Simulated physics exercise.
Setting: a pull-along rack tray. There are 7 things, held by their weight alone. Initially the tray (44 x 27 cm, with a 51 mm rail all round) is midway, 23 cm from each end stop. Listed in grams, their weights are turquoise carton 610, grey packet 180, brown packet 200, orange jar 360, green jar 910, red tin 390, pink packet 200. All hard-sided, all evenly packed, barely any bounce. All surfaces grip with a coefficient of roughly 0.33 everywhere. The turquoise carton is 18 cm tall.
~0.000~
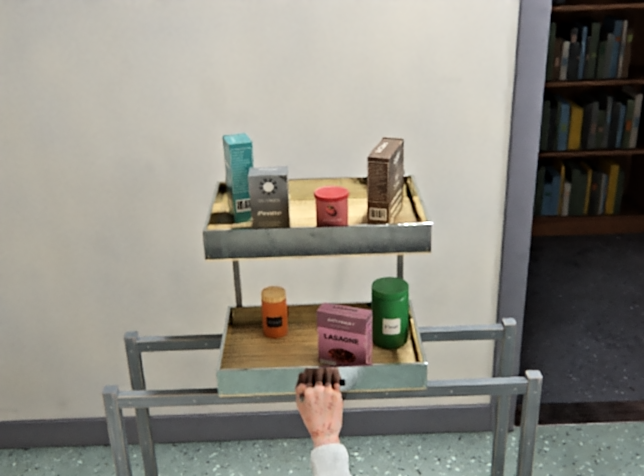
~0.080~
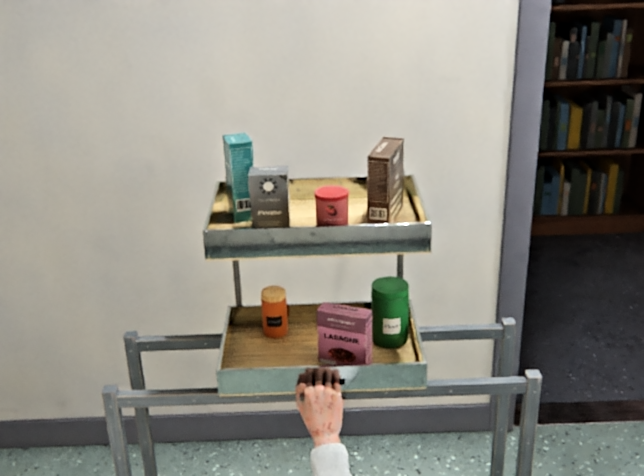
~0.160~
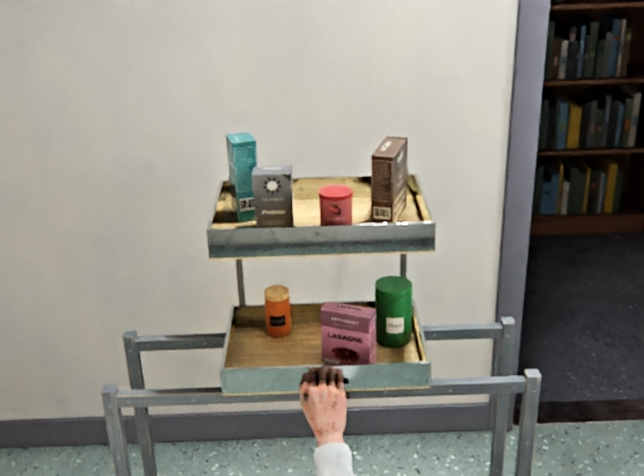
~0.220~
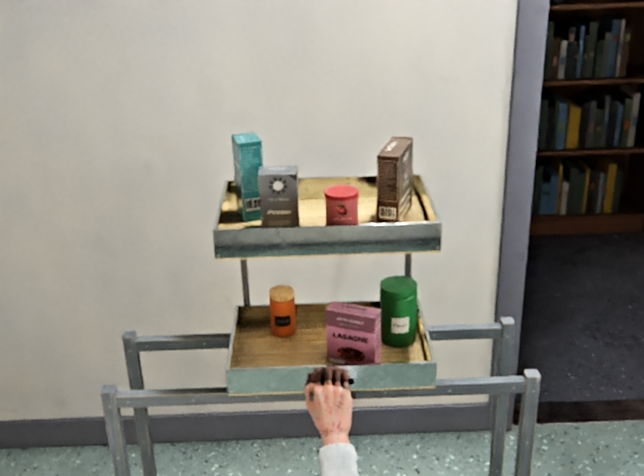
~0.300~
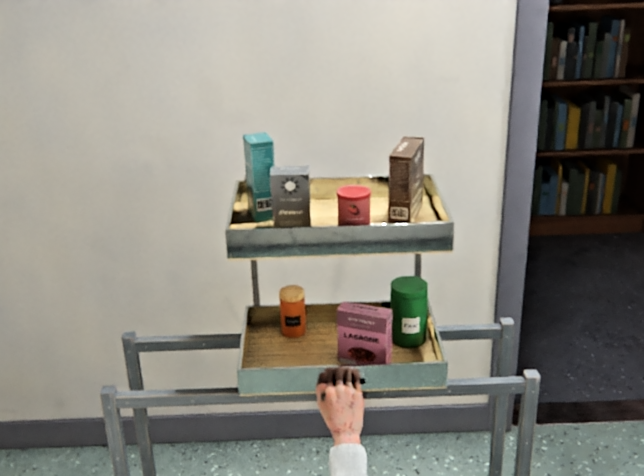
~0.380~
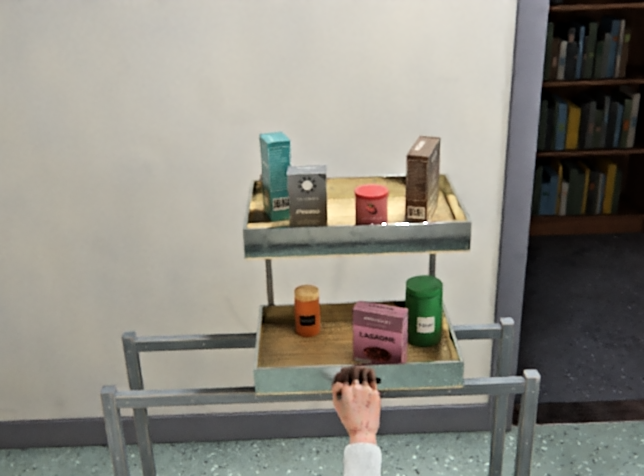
A hand sliding a two-tiered rack tray of packets, jars and a red tin a short way right along metal rails.
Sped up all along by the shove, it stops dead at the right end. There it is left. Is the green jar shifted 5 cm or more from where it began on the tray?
Honestly, it sticks around.
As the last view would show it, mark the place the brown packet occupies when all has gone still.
It ends up near (509, 180).
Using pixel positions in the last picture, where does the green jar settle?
In the end it sits at around (488, 309).
Around 0.68 s, tray moved 23 cm right; green jar at 4° to upright near (490, 307); brown packet at 4° to upright; turquoise carton shifted 5 cm.
Around 0.78 s, tray moved 23 cm right; turquoise carton at 9° to upright; brown packet at 8° to upright; pink packet shifted 8 cm.
Around 1.08 s, tray moved 23 cm right; turquoise carton at 69° to upright; pink packet shifted 9 cm; grey packet shifted 9 cm.
Finally (2.3 s), on their side or leaning hard on the tray, turquoise carton; not toppled but over 5 cm from the start, grey packet, orange jar, red tin and pink packet; the other 2 still in place (within 5 cm). In the last view, green jar near (488, 309).
